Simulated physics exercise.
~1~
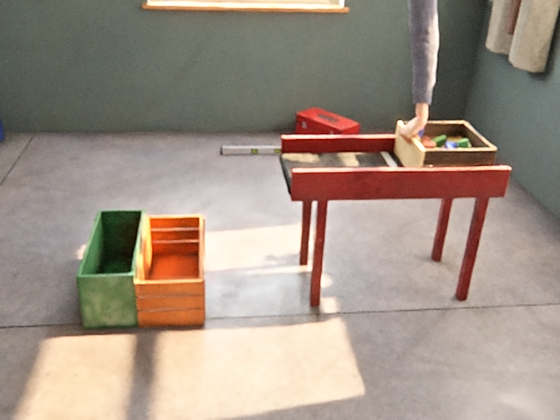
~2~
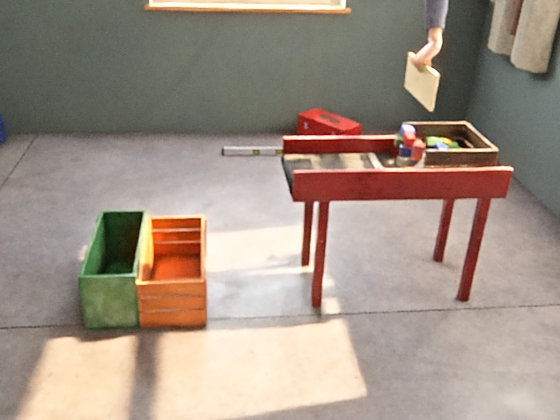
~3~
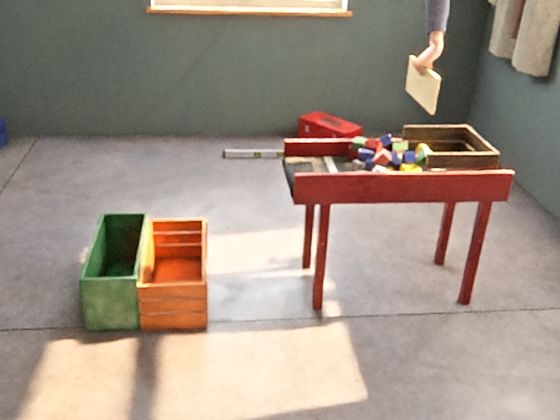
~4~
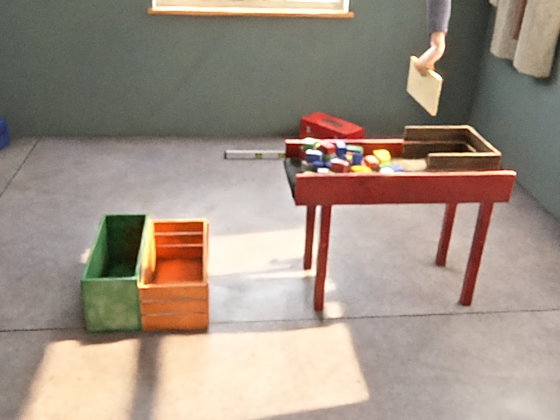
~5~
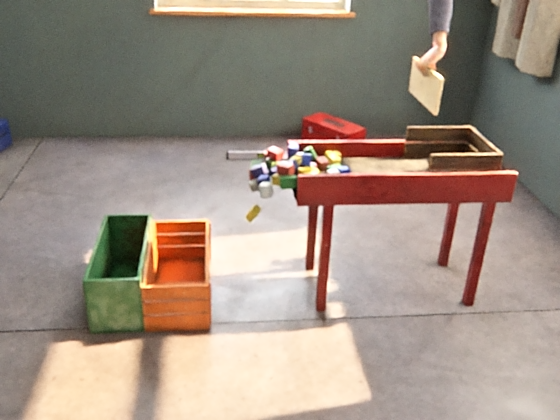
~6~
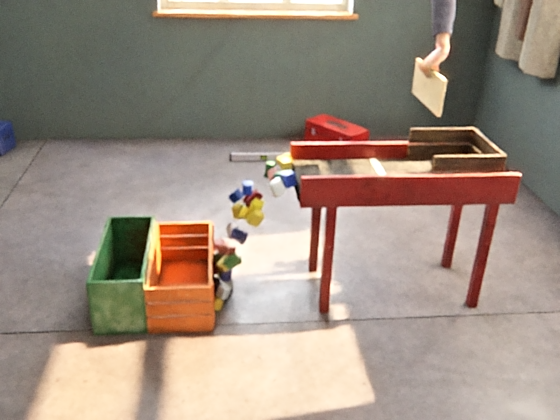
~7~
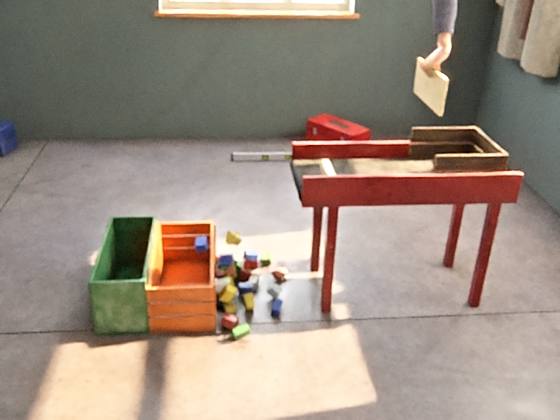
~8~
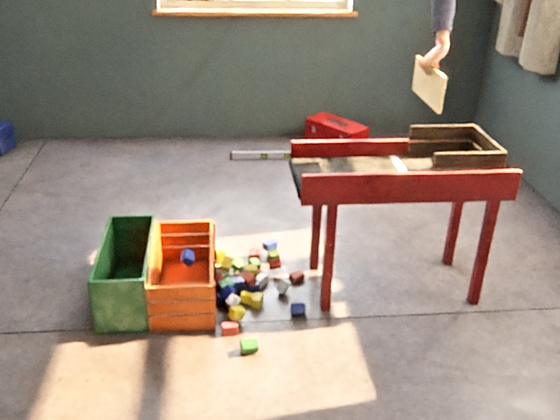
Toy bricks ride left off a red-sided conveyor and mostly land short of the orange bin.
